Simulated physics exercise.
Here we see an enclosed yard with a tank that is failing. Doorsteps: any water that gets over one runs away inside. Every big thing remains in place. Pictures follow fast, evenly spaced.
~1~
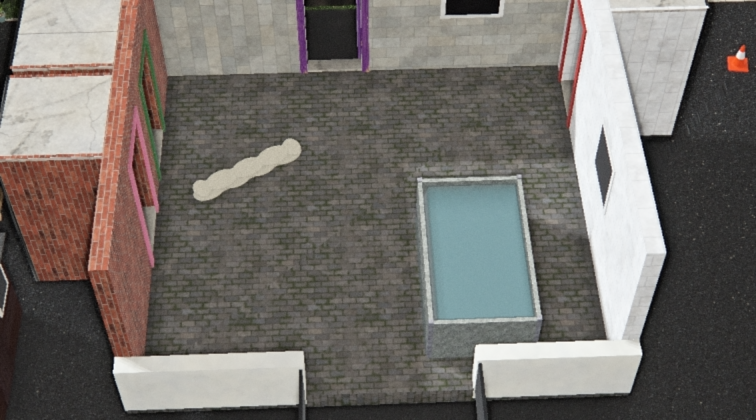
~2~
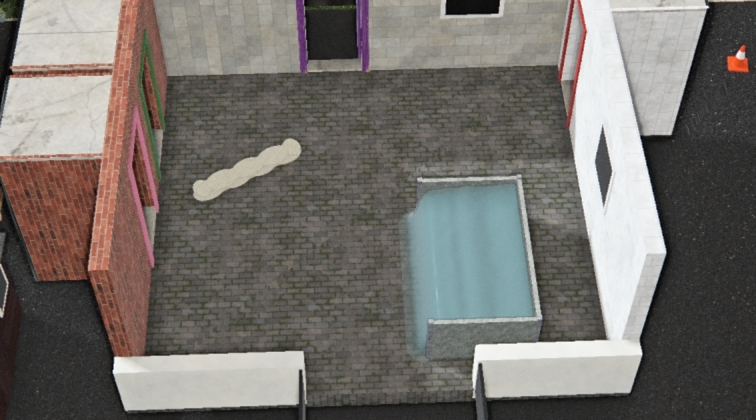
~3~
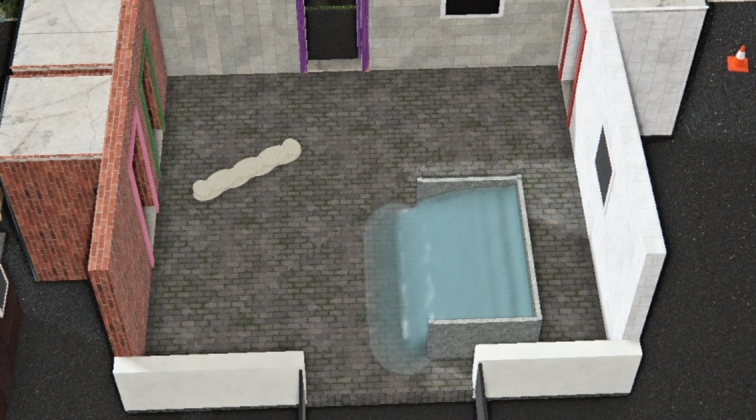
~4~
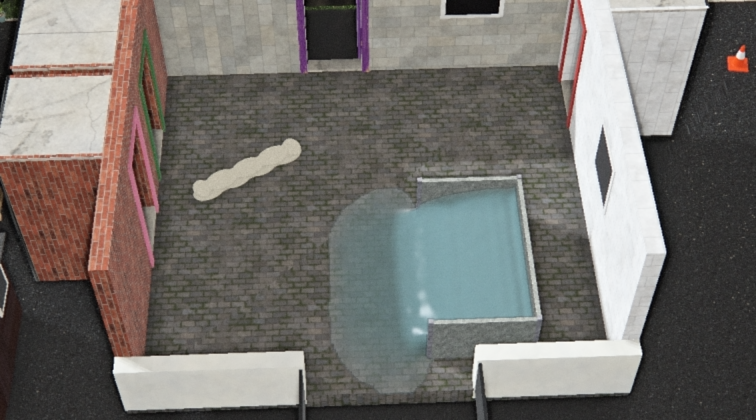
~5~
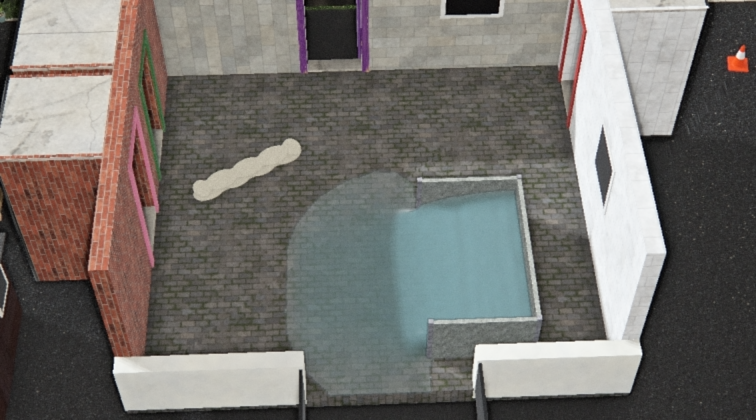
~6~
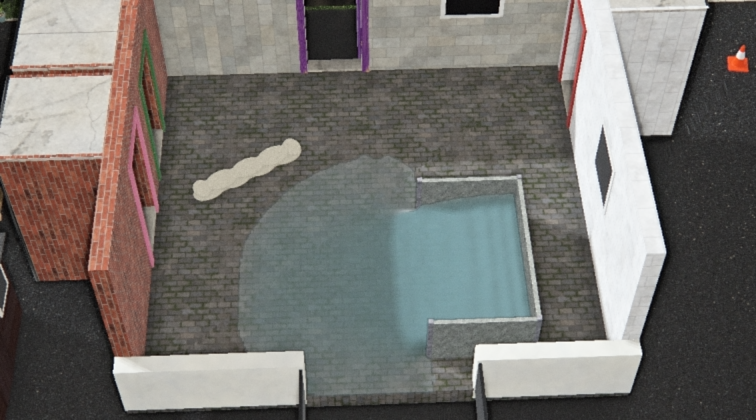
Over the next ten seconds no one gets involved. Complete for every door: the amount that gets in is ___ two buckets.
Purple door: At most; pink door: More than; green door: At most; red door: More than.
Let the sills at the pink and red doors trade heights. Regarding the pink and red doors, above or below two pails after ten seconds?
Well, the pink one tops the limit and the red one remains within the limit.
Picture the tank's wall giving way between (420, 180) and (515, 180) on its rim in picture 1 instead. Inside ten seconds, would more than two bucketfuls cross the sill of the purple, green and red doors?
Purple: Exceeds the limit; green: Exceeds the limit; red: Exceeds the limit.
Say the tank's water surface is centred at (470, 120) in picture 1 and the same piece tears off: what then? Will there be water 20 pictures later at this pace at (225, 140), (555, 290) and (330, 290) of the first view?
In turn: Flooded, no water, under water.
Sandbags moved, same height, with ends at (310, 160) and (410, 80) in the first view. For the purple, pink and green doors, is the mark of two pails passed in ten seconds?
The purple door tops the limit, the pink door tops the limit, and the green door tops the limit.
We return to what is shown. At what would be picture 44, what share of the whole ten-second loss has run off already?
About 65 per cent.
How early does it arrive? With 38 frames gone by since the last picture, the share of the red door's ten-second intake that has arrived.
Roughly 0 per cent.
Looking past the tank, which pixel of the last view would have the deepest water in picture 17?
My best guess is roughly (196, 372).
A moment on, water covers 40 % of the floor; the purple door not reached, the pink door under two buckets in, the green door not reached, the red door not reached.
Next, water covers 45 % of the floor; the purple door not reached, the pink door over two buckets in, the green door wet at the sill, nothing in, the red door not reached.
Then, water covers 55 % of the floor; the purple door wet at the sill, nothing in, the pink door far over two buckets in, the green door wet at the sill, nothing in, the red door not reached.
Later, water covers 75 % of the floor; the purple door under two buckets in, the pink door far over two buckets in, the green door wet at the sill, nothing in, the red door not reached.
In the end, water covers 90 % of the floor; the purple door under two buckets in, the pink door far over two buckets in, the green door wet at the sill, nothing in, the red door over two buckets in.
